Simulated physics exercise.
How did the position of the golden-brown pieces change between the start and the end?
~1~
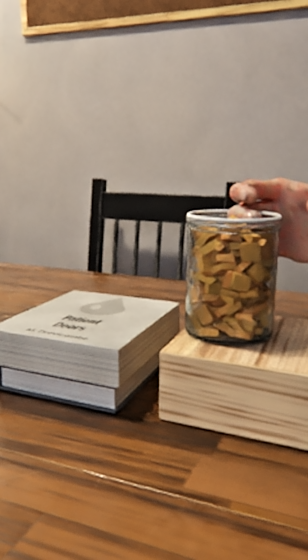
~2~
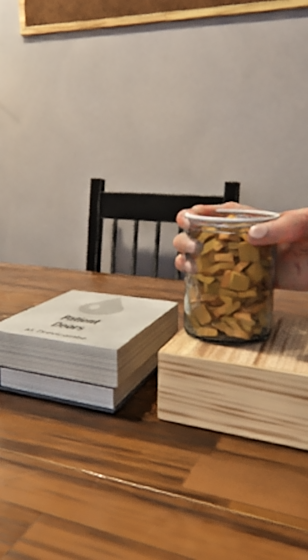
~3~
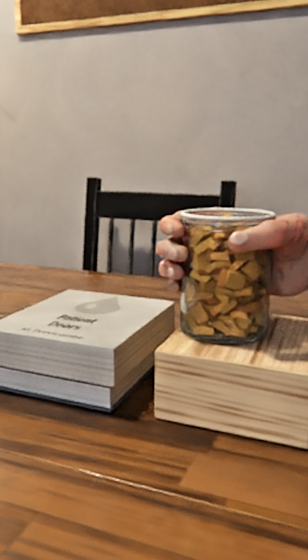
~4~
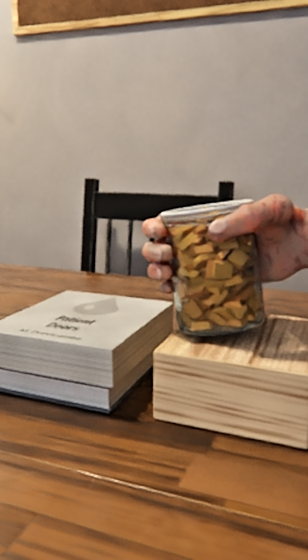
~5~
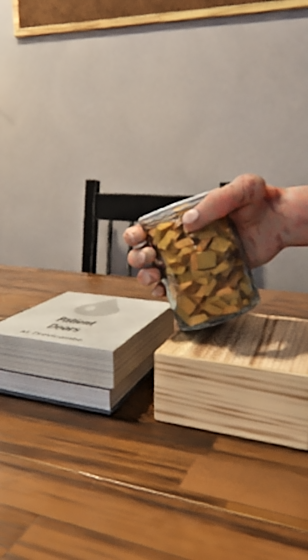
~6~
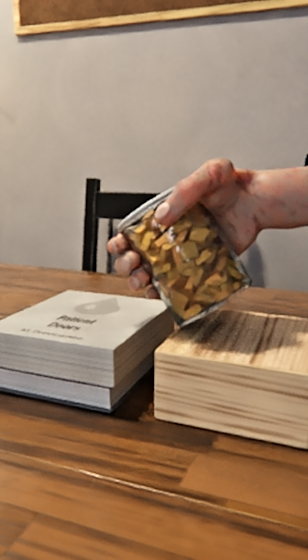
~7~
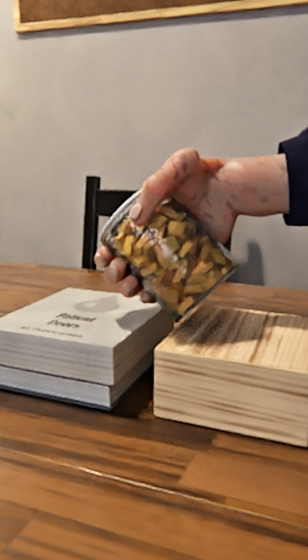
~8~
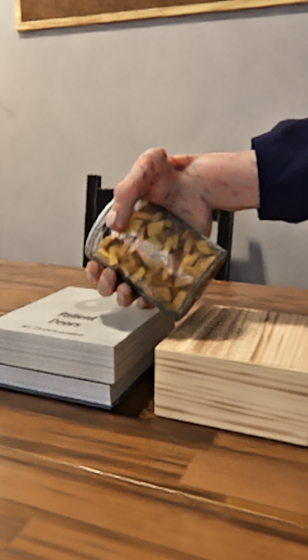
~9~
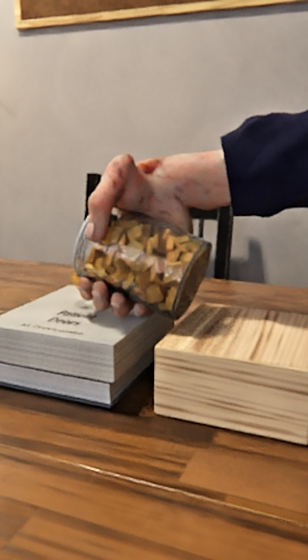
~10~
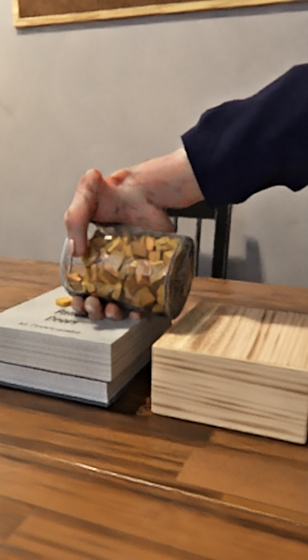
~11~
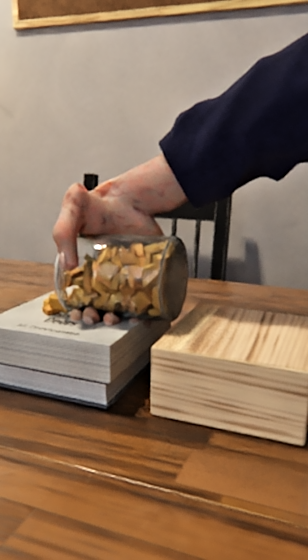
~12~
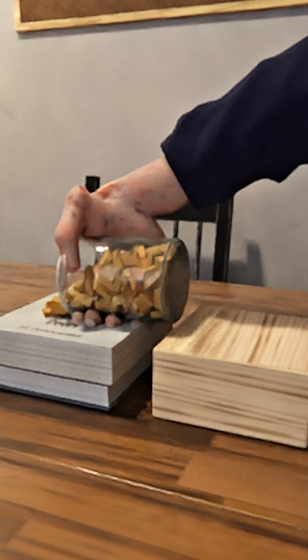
At the start the pieces were above the pale wooden block on the right, and by the end they were farther left, over the stack of books, most of them still inside the jar.
